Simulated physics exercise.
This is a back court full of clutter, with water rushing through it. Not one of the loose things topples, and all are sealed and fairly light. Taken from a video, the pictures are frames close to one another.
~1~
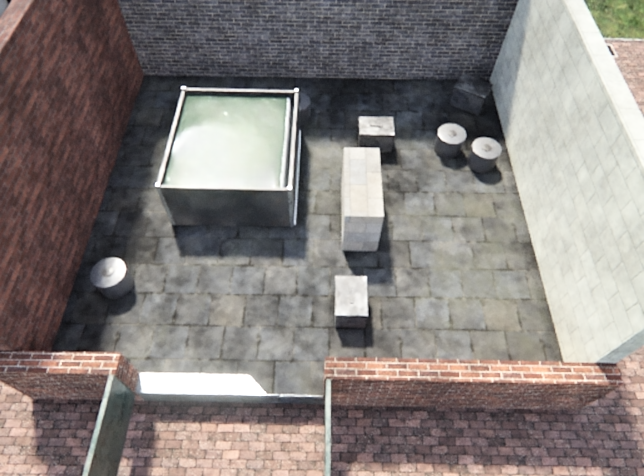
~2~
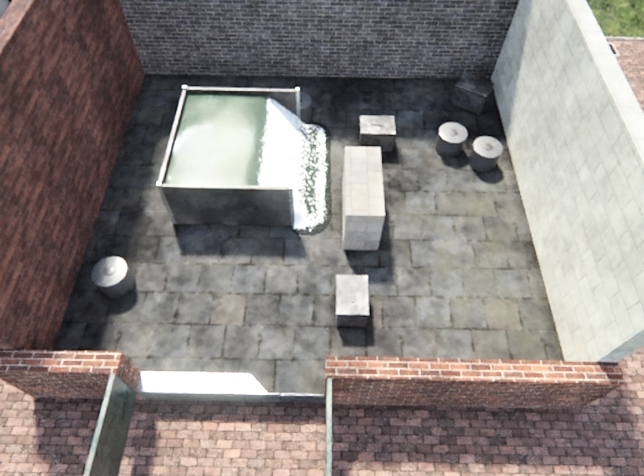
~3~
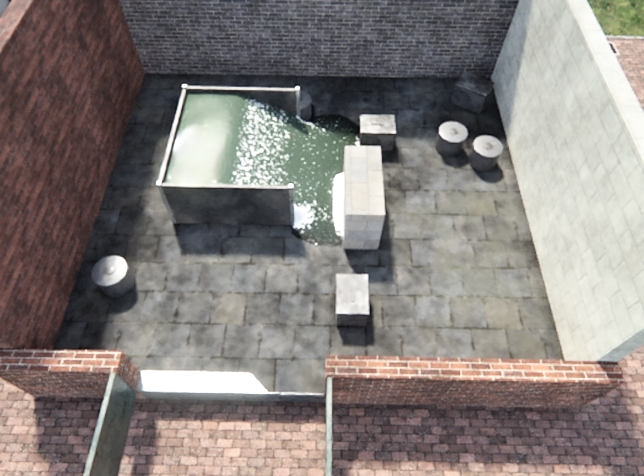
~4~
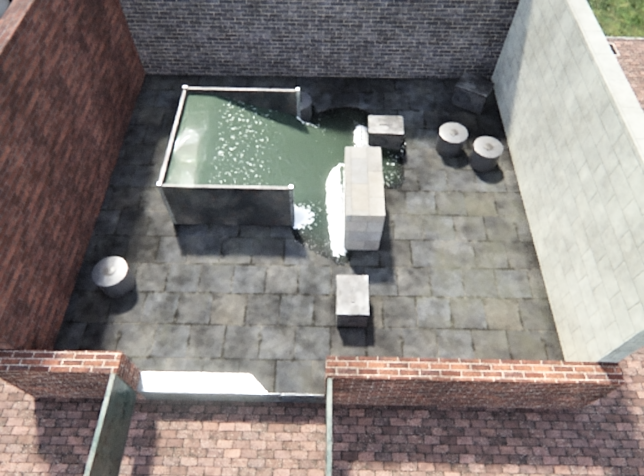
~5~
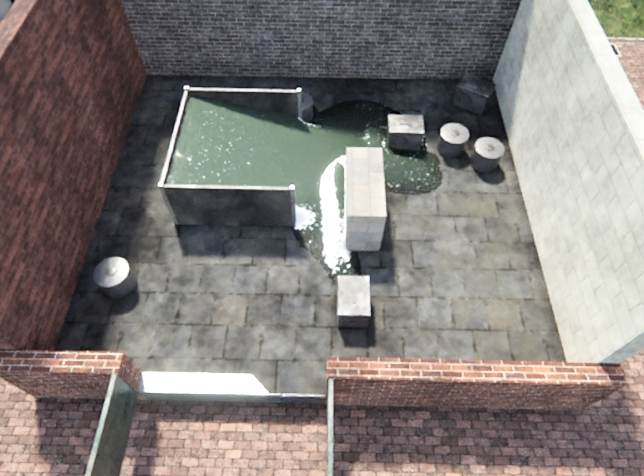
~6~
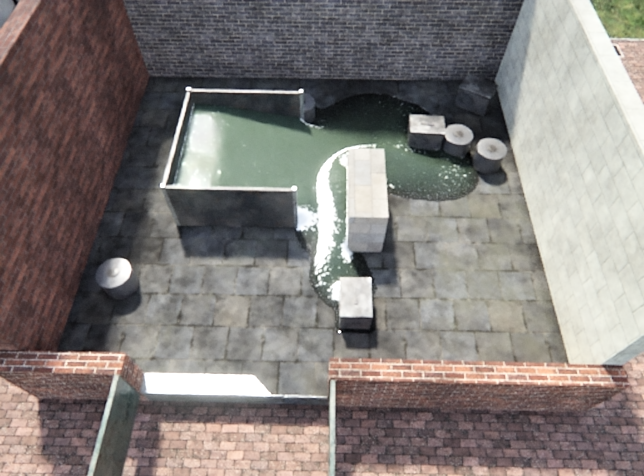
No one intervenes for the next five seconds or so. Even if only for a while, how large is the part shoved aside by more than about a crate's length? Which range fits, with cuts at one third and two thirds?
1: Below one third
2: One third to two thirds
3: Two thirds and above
Option 3: Two thirds and above.
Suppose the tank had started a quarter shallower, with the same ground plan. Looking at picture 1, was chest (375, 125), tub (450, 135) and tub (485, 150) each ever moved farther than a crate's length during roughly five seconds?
First: Goes past it; second: Goes past it; third: Goes past it.
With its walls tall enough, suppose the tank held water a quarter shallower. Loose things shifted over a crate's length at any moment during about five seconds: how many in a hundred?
Share displaced: Approx. 70 percent.
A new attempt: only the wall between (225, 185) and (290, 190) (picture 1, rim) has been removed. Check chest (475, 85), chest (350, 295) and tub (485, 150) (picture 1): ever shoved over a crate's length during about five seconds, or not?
Results in order: Stayed within it / moved that far / moved that far.
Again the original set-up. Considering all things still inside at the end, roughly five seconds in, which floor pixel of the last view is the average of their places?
Roughly at (360, 211).
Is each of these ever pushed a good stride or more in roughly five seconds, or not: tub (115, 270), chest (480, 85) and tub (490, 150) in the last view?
Short of that, goes that far, goes that far.
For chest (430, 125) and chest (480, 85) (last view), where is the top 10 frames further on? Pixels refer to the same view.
They end up at about pixels (472, 74) and (499, 52).
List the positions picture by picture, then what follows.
A chest at (377, 126) rests on the ground; a tub at (452, 133), on the bottom; 0 of 7 have shifted, in the first picture.
A chest at (378, 125) rests on the ground; a tub at (453, 132), on the bottom; 0 of 7 have shifted, in the second picture.
A chest at (378, 124) rests on the ground; a tub at (454, 132) rests on the ground; 0 of 7 have shifted, in the third picture.
A chest at (386, 124) rests on the ground, close to its start; a tub at (454, 132), on the bottom; 1 of 7 have shifted, in the fourth picture.
A chest at (406, 124), on the bottom, a stride from its start; a tub at (455, 133), on the bottom; 1 of 7 have shifted, in the fifth picture.
A chest at (428, 124), on the bottom, a stride from its start; a tub at (459, 134) rests on the ground; 1 of 7 have shifted, in the sixth picture.
A moment on, 2 of 7 are well off their spots; 0 afloat.
Next, 3 of 7 are well off their spots; 4 afloat.
Later, 3 of 7 are well off their spots; 4 afloat.
In the end, 3 of 7 are well off their spots, and 5 have been at some point; 6 afloat.
